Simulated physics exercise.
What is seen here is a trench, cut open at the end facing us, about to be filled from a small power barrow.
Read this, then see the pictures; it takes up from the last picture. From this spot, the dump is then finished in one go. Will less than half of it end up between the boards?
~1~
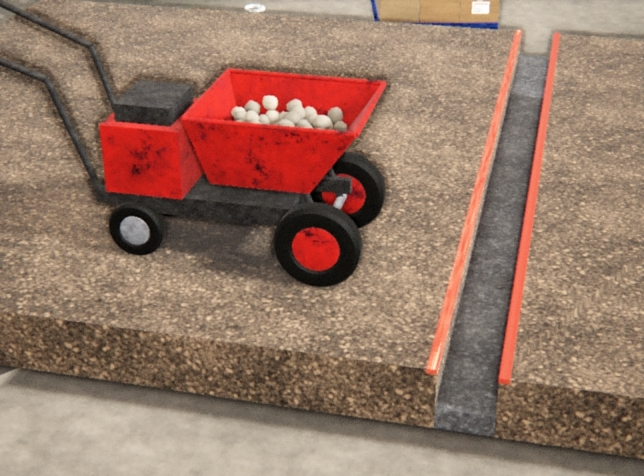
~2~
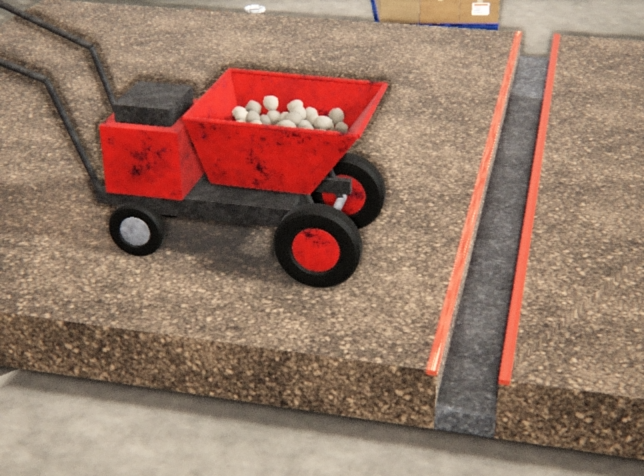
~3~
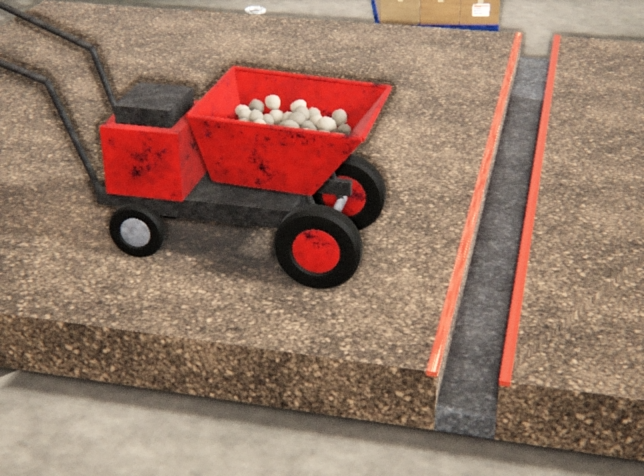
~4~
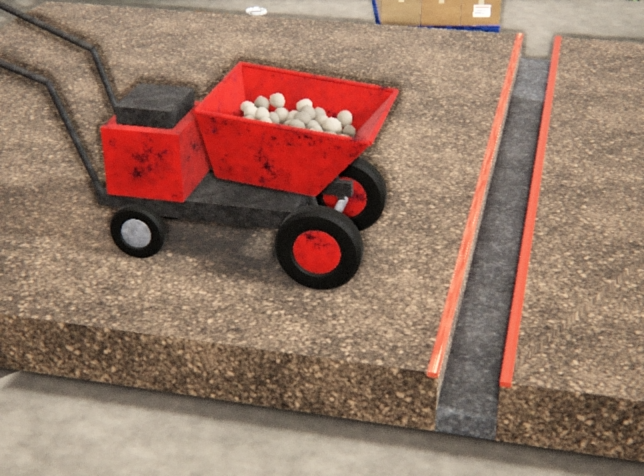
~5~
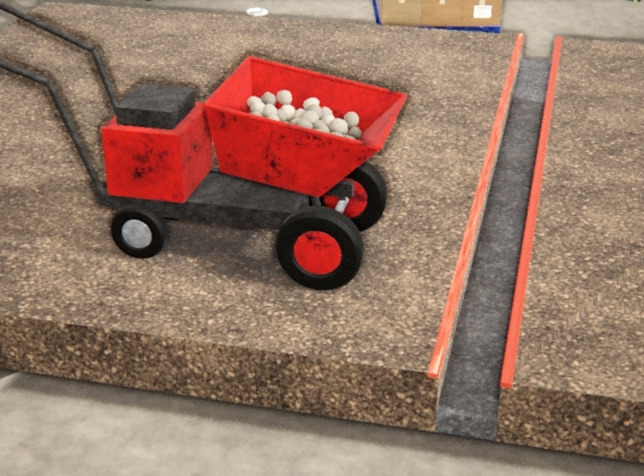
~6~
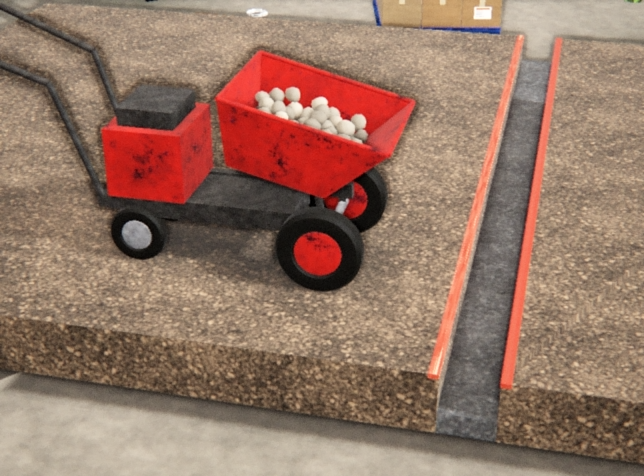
No, over half lands there.
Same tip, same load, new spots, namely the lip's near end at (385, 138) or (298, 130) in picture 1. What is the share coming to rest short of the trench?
0 % and 50 %.
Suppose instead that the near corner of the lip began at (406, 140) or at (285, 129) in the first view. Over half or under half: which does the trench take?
In the first case a smaller fraction; in the second case a smaller fraction.
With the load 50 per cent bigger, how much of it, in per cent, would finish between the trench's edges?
Share: Approx. 80 per cent.
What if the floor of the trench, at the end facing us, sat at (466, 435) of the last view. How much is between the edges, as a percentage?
I'd put it at about 100 in a hundred.
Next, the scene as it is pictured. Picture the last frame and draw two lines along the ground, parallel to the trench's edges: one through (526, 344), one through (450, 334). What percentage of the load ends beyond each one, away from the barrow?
About 0 and 100 %.
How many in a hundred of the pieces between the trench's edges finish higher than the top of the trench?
About 15 per cent.
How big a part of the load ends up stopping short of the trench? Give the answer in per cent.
Close to 0 in a hundred.
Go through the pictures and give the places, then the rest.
Lip of the skip at (356, 135), level; top of the load at (286, 129), river pebbles; first edge of the trench at (443, 328); far edge at (511, 336), the trench under half as wide as the skip, and about as deep as wide, in the first frame.
Lip of the skip at (357, 136), level; top of the load at (287, 130), in the second frame.
Lip of the skip at (362, 139), tipped barely; top of the load at (274, 132), in the third frame.
Lip of the skip at (369, 143), tipped barely; top of the load at (265, 126), in the fourth frame.
Lip of the skip at (378, 148), tipped a little; top of the load at (272, 123), in the fifth frame.
Lip of the skip at (388, 155), tipped a little; top of the load at (281, 120); first edge of the trench at (444, 332); far edge at (513, 341), in the sixth frame.
Soon, skip tipped steeply; all in the skip.
A while on, skip tipped right over; nearly all in the skip; a small part in or heaped over the trench; a stray few falling.
Towards the end, skip tipped right over; about a quarter in the skip; a stray few short of the trench; most in or heaped over the trench; a stray few beyond it.
Finally, skip tipped right over; a stray few short of the trench; nearly all in or heaped over the trench; a small part beyond it.
